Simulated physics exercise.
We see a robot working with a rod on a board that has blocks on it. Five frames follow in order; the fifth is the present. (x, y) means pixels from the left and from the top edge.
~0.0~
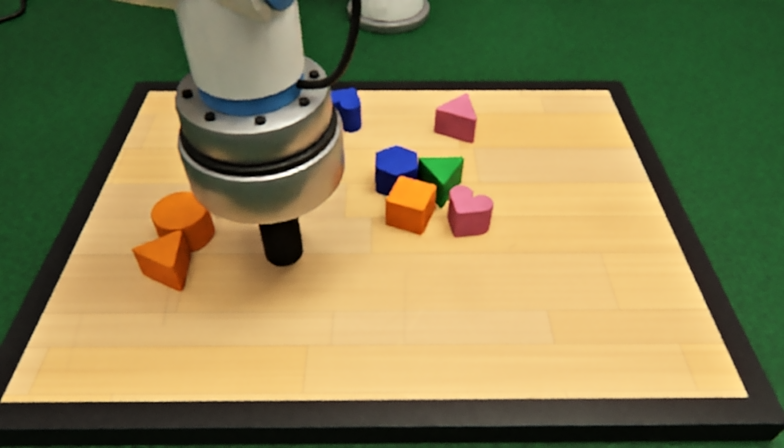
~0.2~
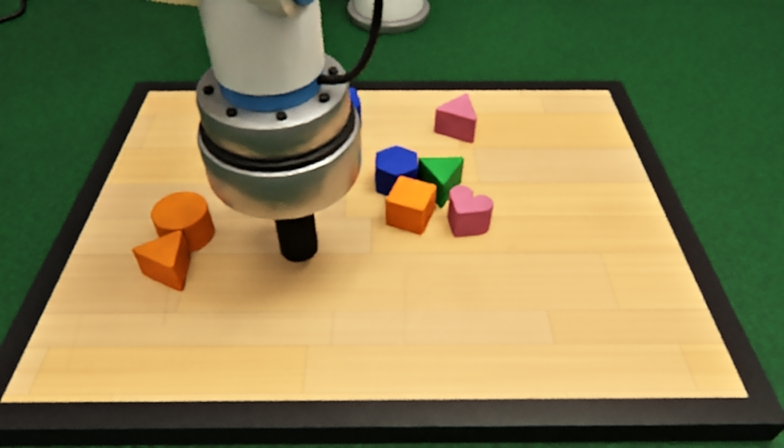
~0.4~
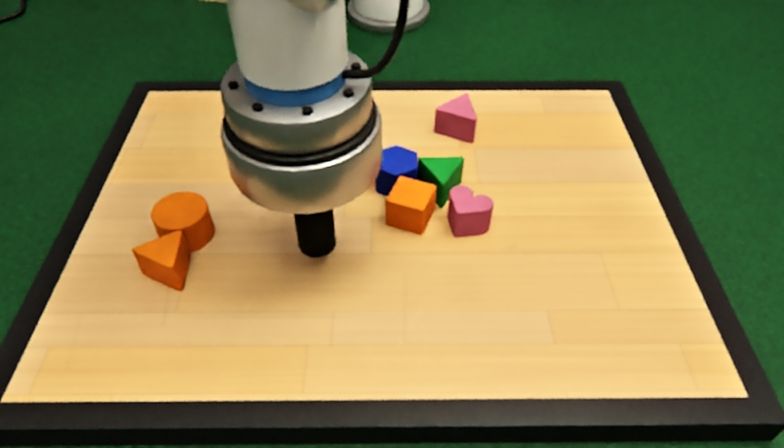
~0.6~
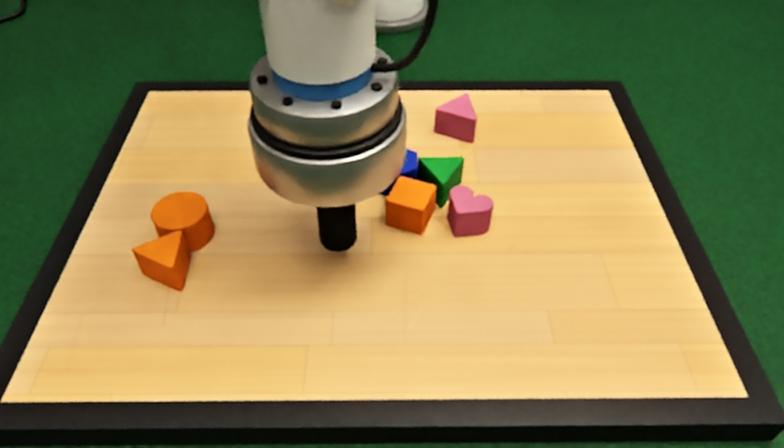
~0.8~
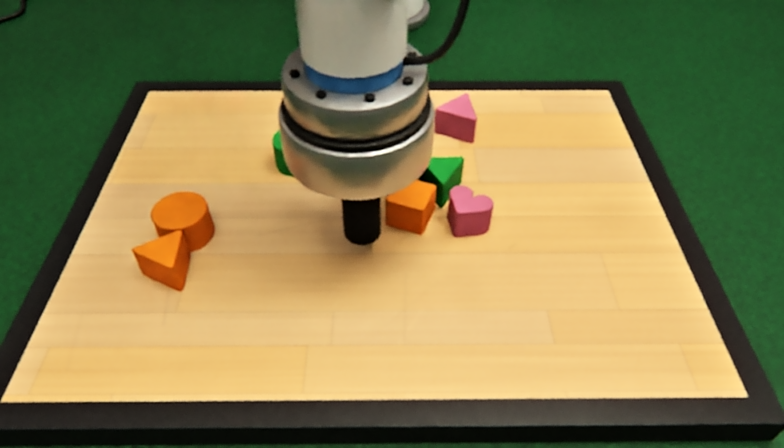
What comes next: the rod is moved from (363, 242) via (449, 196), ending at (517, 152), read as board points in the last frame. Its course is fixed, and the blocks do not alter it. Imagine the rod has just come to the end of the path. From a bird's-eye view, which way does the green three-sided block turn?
Looking down: Anticlockwise.
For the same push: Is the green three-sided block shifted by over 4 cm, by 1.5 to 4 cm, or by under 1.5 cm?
Long, over 4 cm.
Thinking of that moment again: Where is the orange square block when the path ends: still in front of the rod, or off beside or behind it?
Answer: Still ahead.
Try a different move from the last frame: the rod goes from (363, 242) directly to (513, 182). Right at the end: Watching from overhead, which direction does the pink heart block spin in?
In a top view, it turns clockwise.
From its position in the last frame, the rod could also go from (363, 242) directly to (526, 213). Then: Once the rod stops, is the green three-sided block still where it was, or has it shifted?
It will end up elsewhere.
The first path, step by step. One third of the way, rod (424, 201); orange square block (449, 169), turned 20° clockwise; green three-sided block (464, 150), turned 20° anticlockwise.
Two thirds of the way, rod (475, 170); orange square block (493, 137); green three-sided block (497, 117), turned 35° anticlockwise; pink three-sided block (459, 104).
At the end, rod (519, 142); orange square block (524, 107), turned 25° anticlockwise; green three-sided block (512, 90), turned 65° anticlockwise; pink three-sided block (458, 103), turned 25° anticlockwise; pink heart block not moved.
